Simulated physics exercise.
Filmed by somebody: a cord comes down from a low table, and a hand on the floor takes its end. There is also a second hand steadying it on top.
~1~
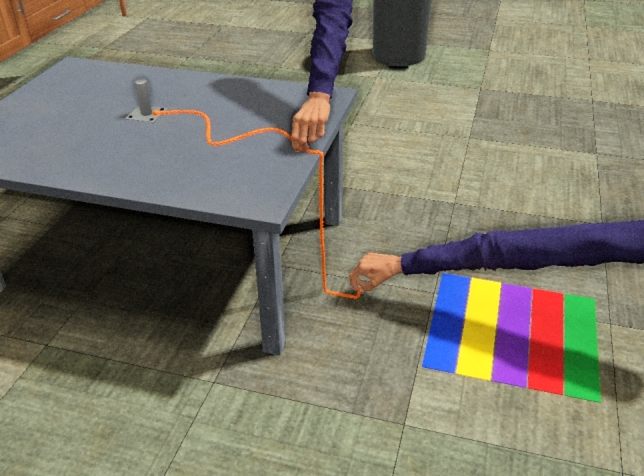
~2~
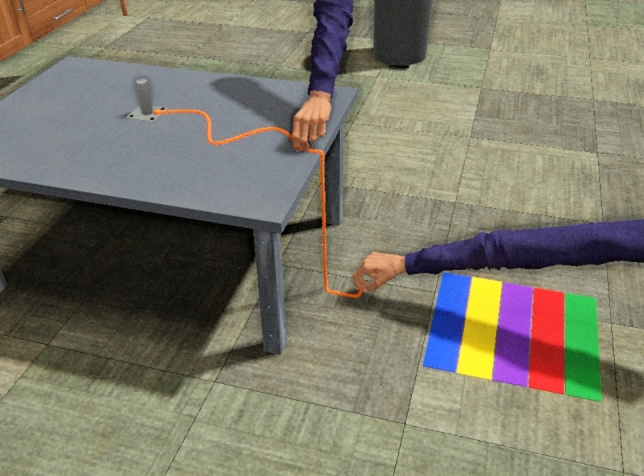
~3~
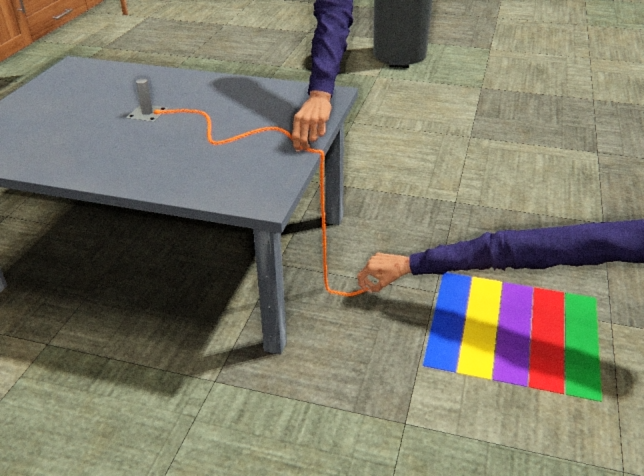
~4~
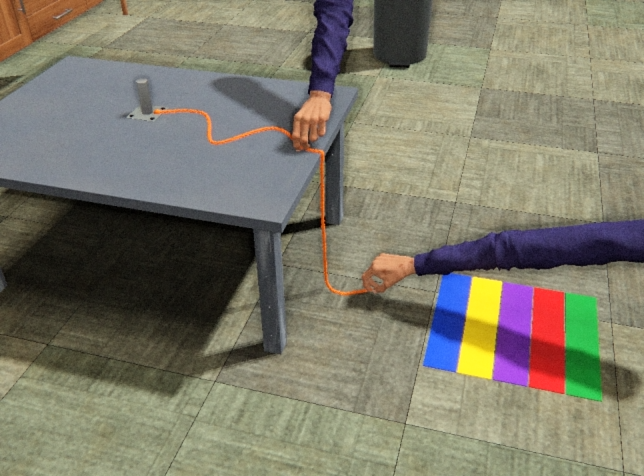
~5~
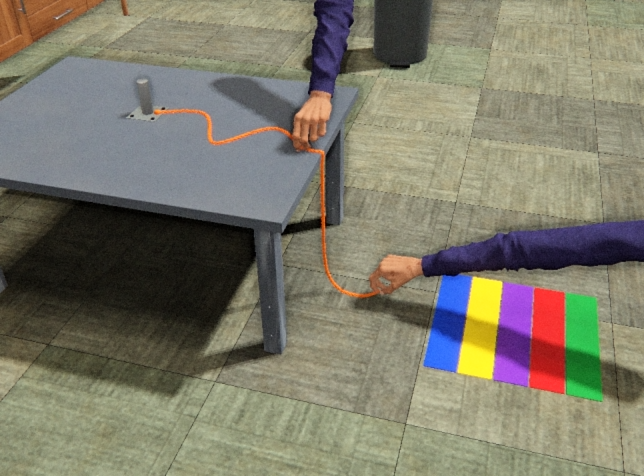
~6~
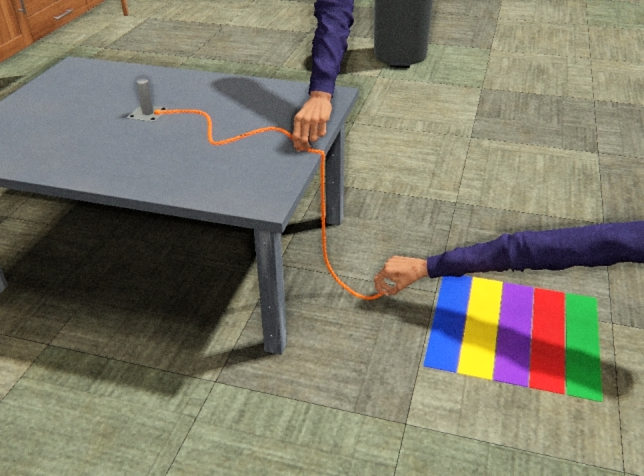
An orange cord hangs off the edge of a low grey table, one hand pressing it near the corner while another, low at the floor, grips its end. The lower hand draws the end slightly right, toward a mat of coloured stripes, and the hanging part bends into a looser curve while the upper hand stays put.
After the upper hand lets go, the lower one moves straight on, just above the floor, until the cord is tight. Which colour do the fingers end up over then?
They end up over the red strip.
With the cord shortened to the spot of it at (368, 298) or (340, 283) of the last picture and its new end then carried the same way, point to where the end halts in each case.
In order, about (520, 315) and about (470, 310).
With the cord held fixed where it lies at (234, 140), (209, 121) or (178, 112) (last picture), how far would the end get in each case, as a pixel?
In order of the tries: About (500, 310), about (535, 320), about (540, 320).
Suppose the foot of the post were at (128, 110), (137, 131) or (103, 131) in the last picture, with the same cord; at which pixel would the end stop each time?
Close to (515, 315), (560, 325) and (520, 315) in that order.
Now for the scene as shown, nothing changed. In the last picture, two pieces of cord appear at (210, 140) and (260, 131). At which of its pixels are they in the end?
Roughly (249, 134) for the first and (303, 145) for the second.
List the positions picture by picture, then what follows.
End (359, 288); blue (442, 351); yellow (476, 357); purple (511, 364); red (546, 371); green (583, 378), in the first picture.
End (363, 288); cord through (189, 111) (209, 138) (272, 129) (319, 155) (324, 218) (325, 276), in the second picture.
End (368, 289), in the third picture.
End (372, 289); cord through (189, 111) (209, 137) (273, 129) (320, 155) (323, 217) (326, 276), in the fourth picture.
End (379, 291), in the fifth picture.
End (384, 292); cord through (189, 112) (210, 138) (273, 129) (320, 155) (323, 218) (335, 276), in the sixth picture.
A little later, end near (474, 308); over yellow.
Next, end near (519, 316); over purple.
When it is tight, end near (548, 321); over red. The end stops over the red strip.
